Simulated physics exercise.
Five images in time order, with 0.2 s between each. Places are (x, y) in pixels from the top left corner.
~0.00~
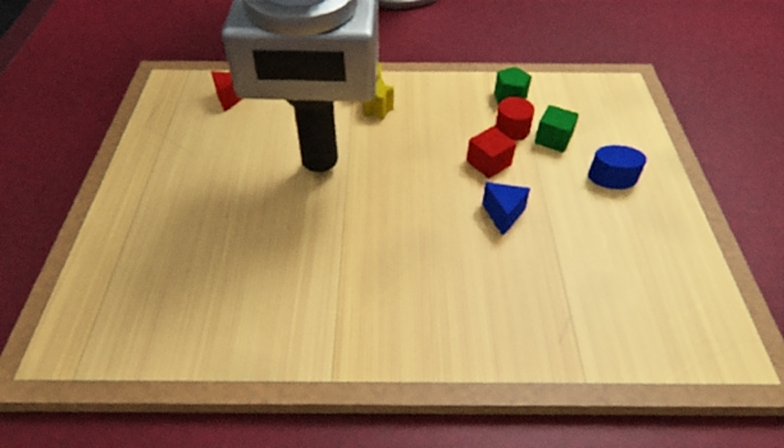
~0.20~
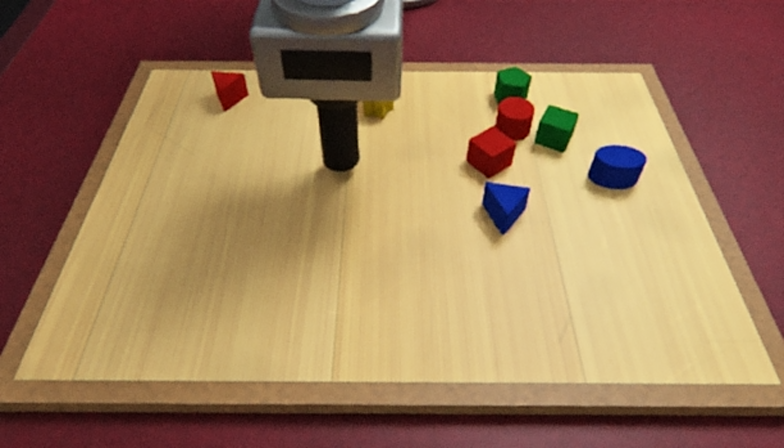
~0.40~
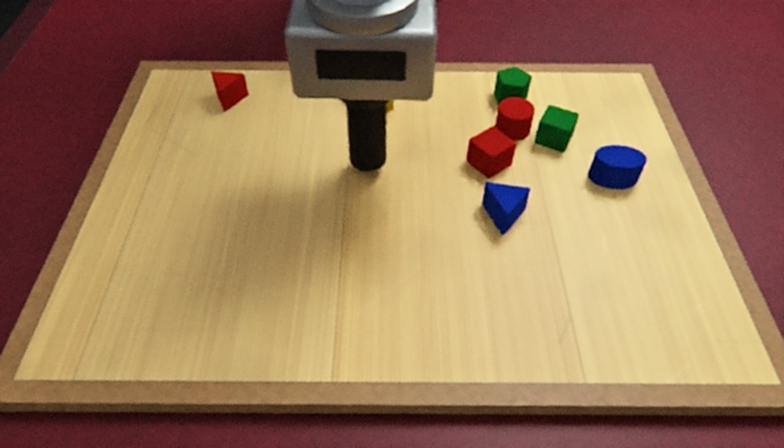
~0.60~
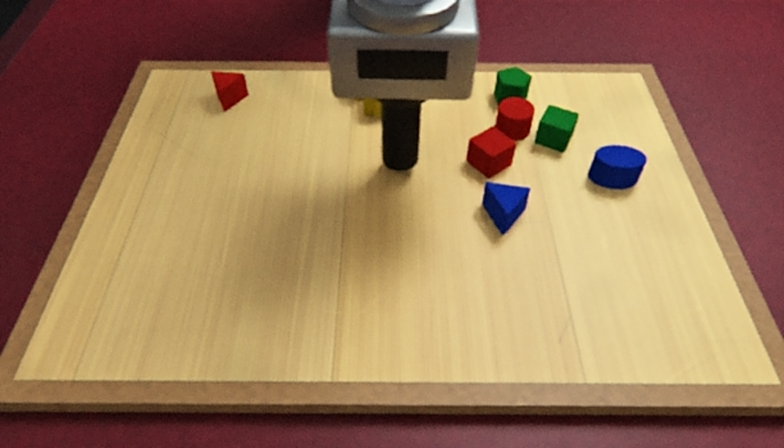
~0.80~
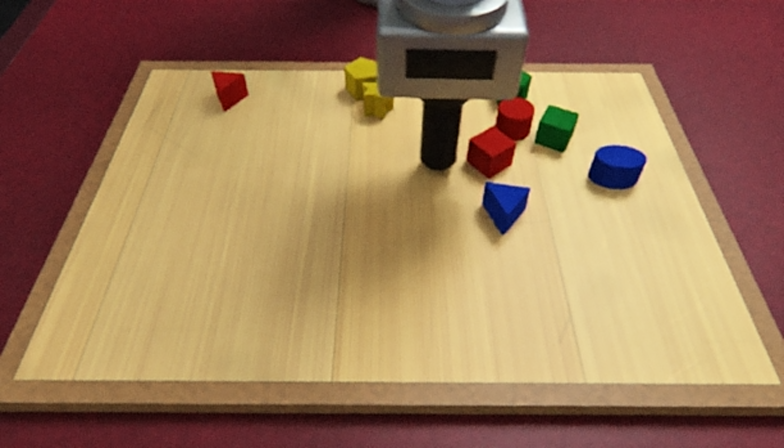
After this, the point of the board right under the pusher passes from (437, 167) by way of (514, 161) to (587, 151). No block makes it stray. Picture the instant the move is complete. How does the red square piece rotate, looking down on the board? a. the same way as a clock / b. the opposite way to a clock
I'll go with a - the same way as a clock.
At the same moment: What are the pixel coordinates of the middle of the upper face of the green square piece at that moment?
About (572, 108).
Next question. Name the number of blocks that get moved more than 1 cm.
Three or more blocks.
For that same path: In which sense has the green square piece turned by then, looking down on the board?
It swings round anticlockwise.
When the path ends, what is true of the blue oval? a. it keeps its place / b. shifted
Correct choice: B.
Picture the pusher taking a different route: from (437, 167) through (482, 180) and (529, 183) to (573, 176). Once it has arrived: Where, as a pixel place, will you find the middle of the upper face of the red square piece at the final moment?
It is at (515, 136).
The first path, step by step. One third of the way, pusher at (491, 154); red square piece at (530, 141), turned 25° clockwise.
Two thirds of the way, pusher at (542, 149); red square piece at (582, 143), turned 60° clockwise.
At the end, pusher at (590, 142); red square piece at (625, 148), turned 100° clockwise; red round block in place; green square piece at (572, 108), turned 40° anticlockwise; blue oval at (662, 167).
